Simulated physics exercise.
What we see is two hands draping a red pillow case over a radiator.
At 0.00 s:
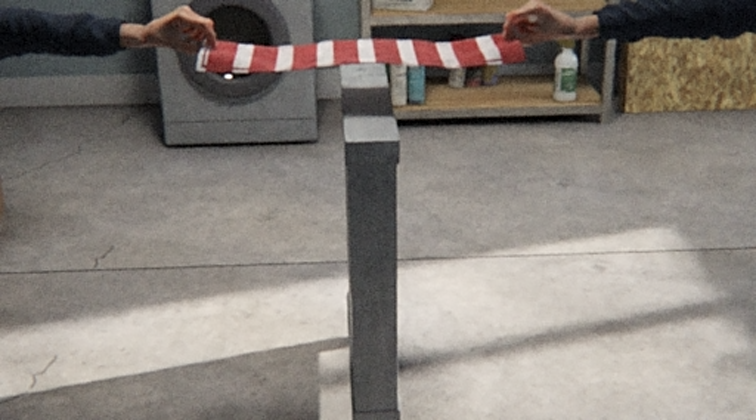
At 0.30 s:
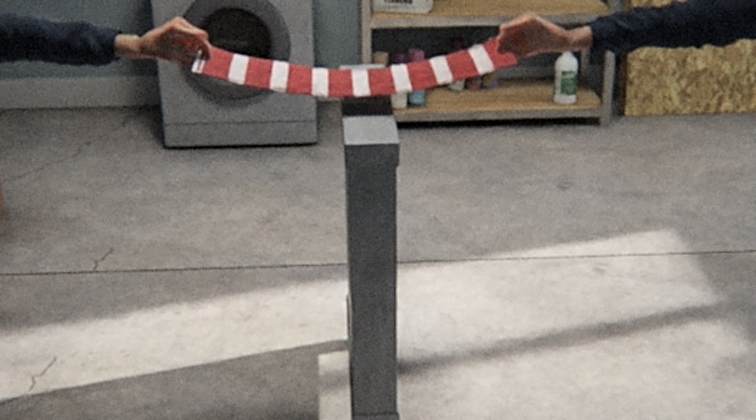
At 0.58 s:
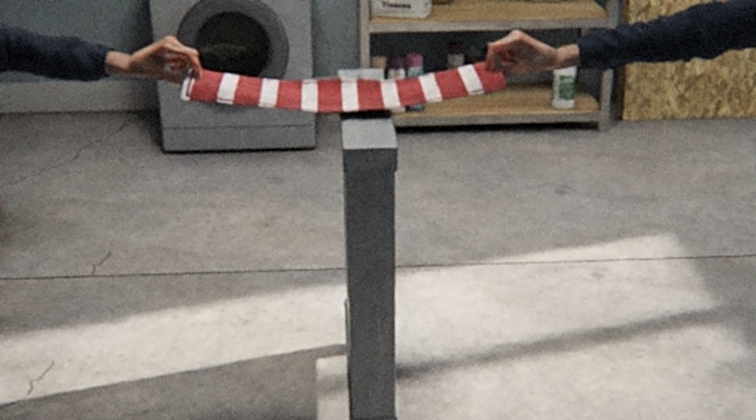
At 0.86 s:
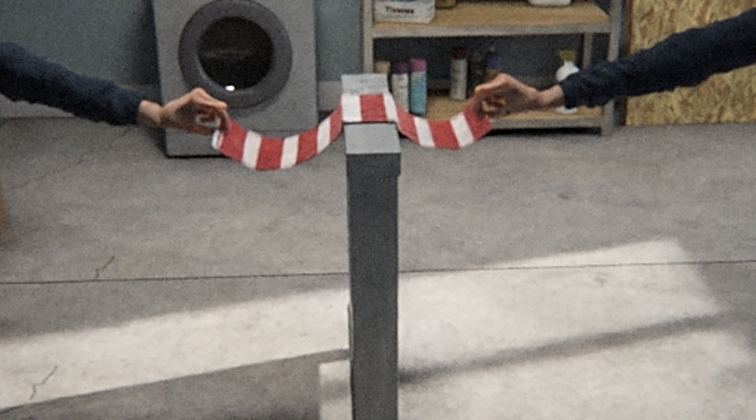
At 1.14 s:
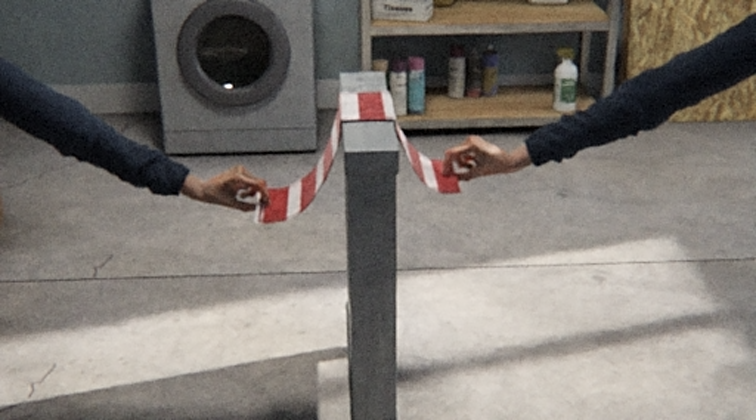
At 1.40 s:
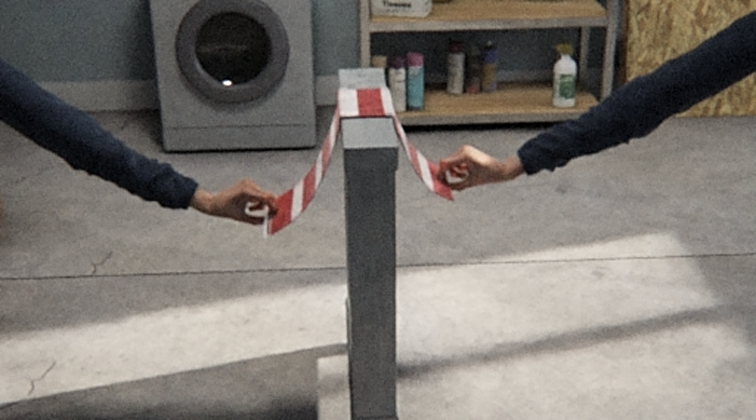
Two hands in dark sleeves, reaching in from the left and right, hold a red and white striped strip of cloth by its ends above a narrow grey upright block, seen from the front and slightly above in a room with a sunlit concrete floor. Behind stand a grey front-loading washing machine and wooden shelves of bottles. The hands lower the sagging cloth across the block's top, then draw its ends down and inward on both sides.
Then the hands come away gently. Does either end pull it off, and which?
In the end the red pillow case stays on top.
After 1.56 s, pillow case hanging on both sides, left end near (285, 233), right end near (429, 198).
After 1.64 s, pillow case hanging on both sides, left end near (323, 243), right end near (397, 205).
After 1.72 s, pillow case hanging on both sides, left end near (344, 244), right end near (392, 206).
In the end, pillow case hanging on both sides, left end near (344, 244), right end near (392, 206). The red pillow case hangs there.
